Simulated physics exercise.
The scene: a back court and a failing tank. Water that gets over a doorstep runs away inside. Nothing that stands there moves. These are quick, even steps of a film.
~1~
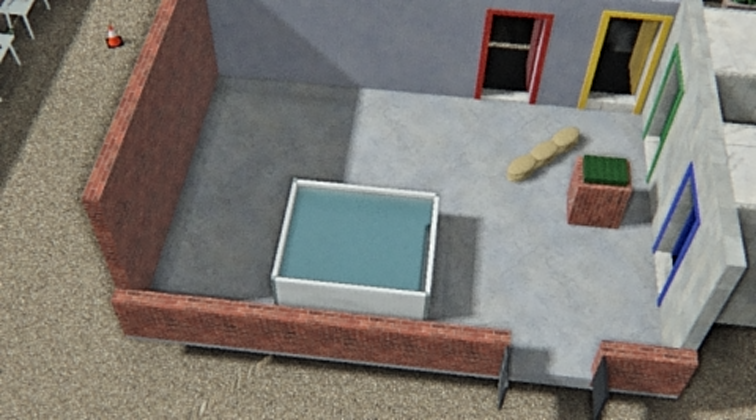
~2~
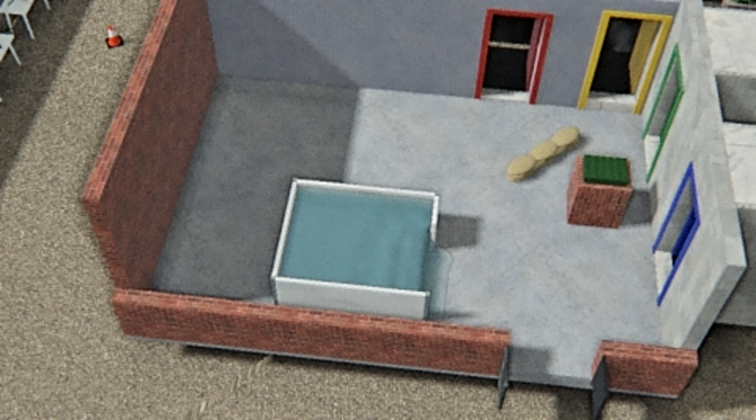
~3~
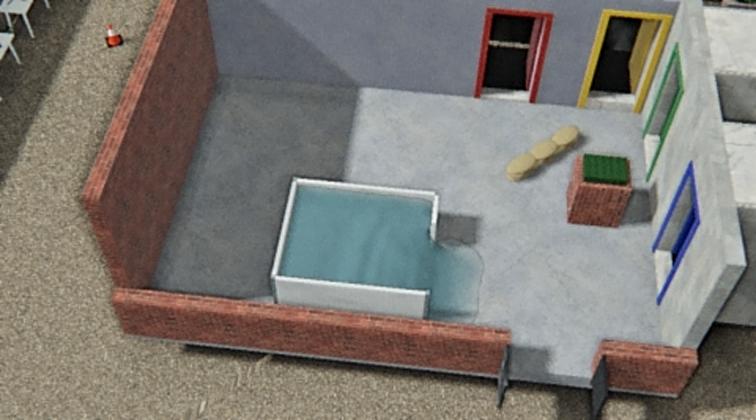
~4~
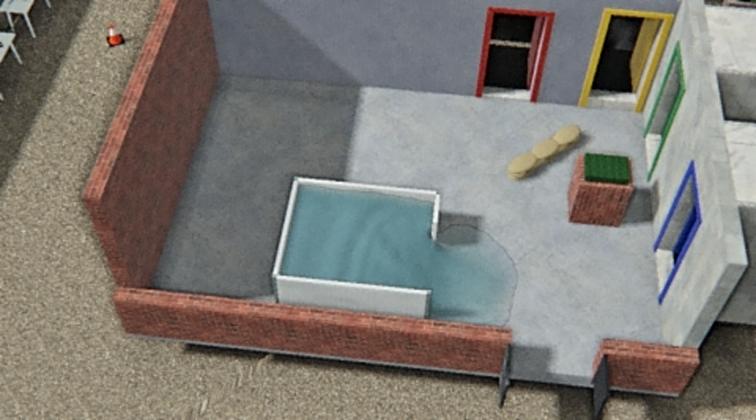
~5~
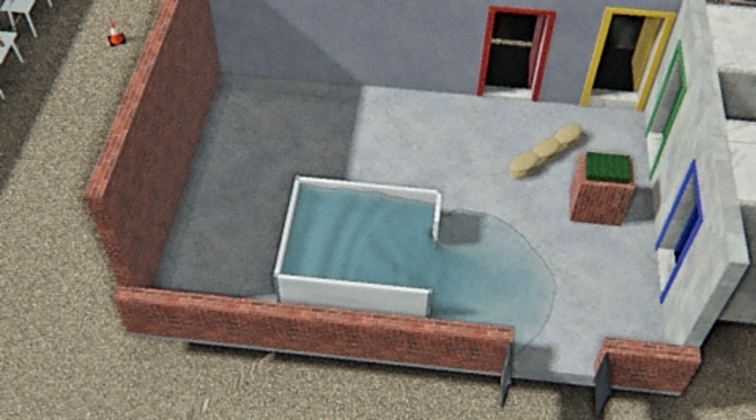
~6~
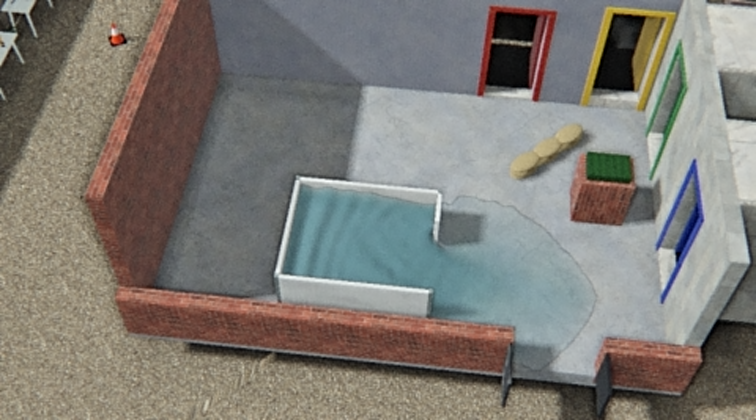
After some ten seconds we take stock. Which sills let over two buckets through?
One by one: The yellow door admits no more than that; the blue door lets in a lot; the red door admits no more than that; the green door admits no more than that.
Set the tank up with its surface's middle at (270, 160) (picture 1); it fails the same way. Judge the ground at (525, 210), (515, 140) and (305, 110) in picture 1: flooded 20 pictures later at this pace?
In turn: Flooded, covered, no water.
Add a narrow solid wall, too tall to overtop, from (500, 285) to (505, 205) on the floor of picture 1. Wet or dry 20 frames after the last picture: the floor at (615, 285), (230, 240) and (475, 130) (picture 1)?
In turn: Awash, dry, under water.
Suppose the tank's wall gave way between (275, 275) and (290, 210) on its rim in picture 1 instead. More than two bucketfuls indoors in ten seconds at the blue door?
My reading: Blue is under.
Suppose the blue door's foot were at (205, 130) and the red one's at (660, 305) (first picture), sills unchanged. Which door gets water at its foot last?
Last comes the blue-painted one.
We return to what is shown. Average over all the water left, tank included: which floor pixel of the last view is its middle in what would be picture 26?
I would point to (497, 268).
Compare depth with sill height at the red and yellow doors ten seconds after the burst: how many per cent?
Roughly 80 per cent, then 50 per cent.
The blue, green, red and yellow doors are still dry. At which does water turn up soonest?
It is the blue one.
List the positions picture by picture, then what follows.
The open tank at (358, 238) is whole and still, in the first picture.
The front is at (441, 251), out from the gap at (427, 277), in the second picture.
Water pours out at (427, 277) and has run to (467, 249), in the third picture.
Water pours out at (428, 277) and has run to (512, 274), in the fourth picture.
The front is at (551, 287), out from the gap at (429, 276), in the fifth picture.
The front is at (590, 294), out from the gap at (430, 276), in the sixth picture.
A moment on, water covers 25 % of the floor; the yellow door not reached, the blue door under two buckets in, the red door not reached, the green door not reached.
Next, water covers 30 % of the floor; the yellow door not reached, the blue door over two buckets in, the red door not reached, the green door not reached.
Then, water covers 35 % of the floor; the yellow door wet at the sill, nothing in, the blue door far over two buckets in, the red door not reached, the green door wet at the sill, nothing in.
Later, water covers 55 % of the floor; the yellow door under two buckets in, the blue door far over two buckets in, the red door wet at the sill, nothing in, the green door wet at the sill, nothing in.
In the end, water covers 85 % of the floor; the yellow door under two buckets in, the blue door far over two buckets in, the red door wet at the sill, nothing in, the green door wet at the sill, nothing in.
